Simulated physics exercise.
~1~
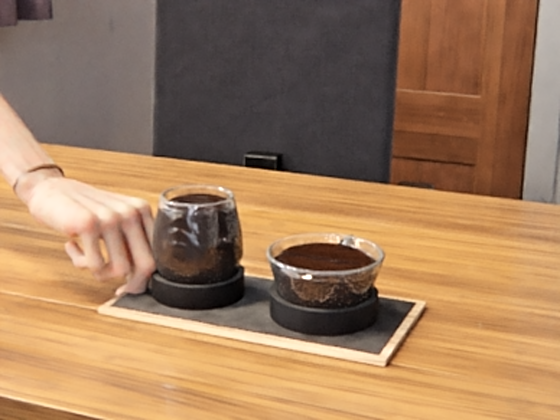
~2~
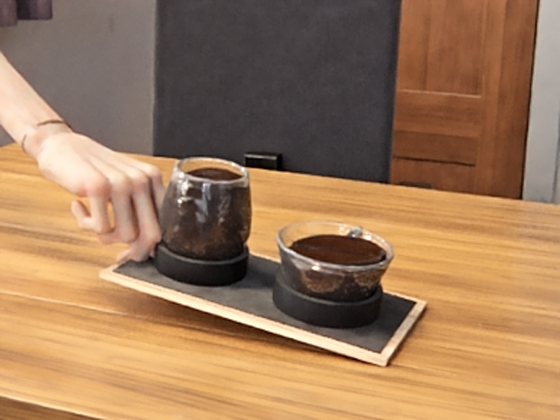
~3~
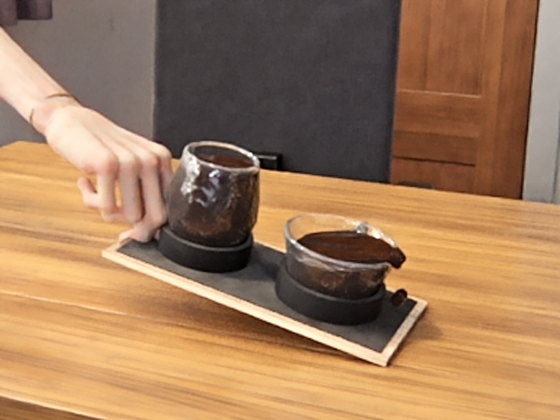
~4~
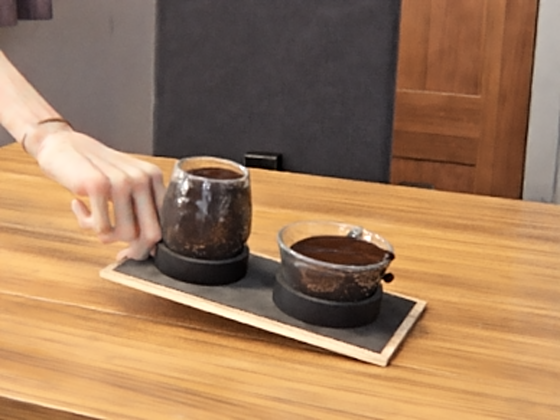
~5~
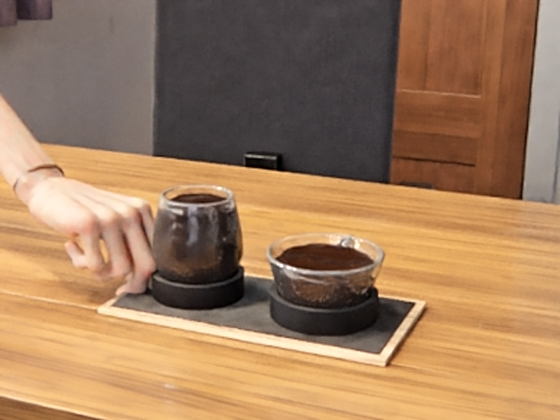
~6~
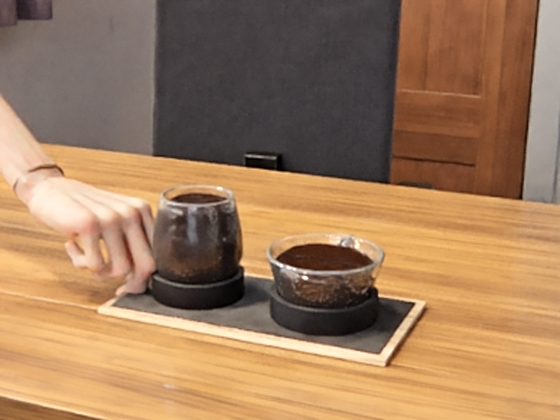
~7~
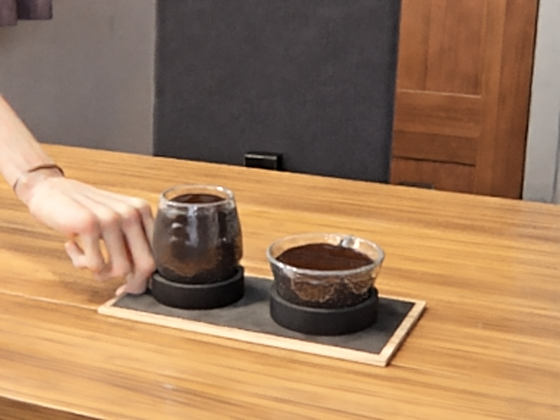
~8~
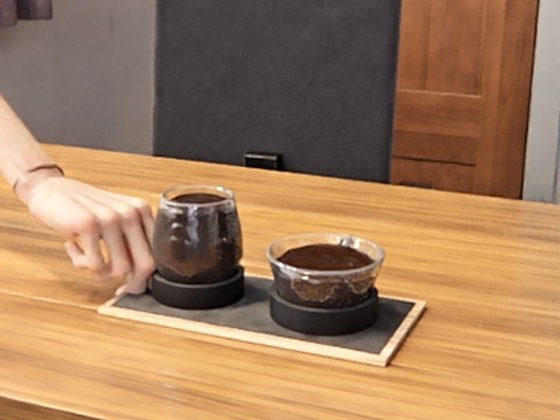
Hand lifting the left end of a tray holding two glass vessels of coffee, the right one spilling slightly, then lowering it flat.
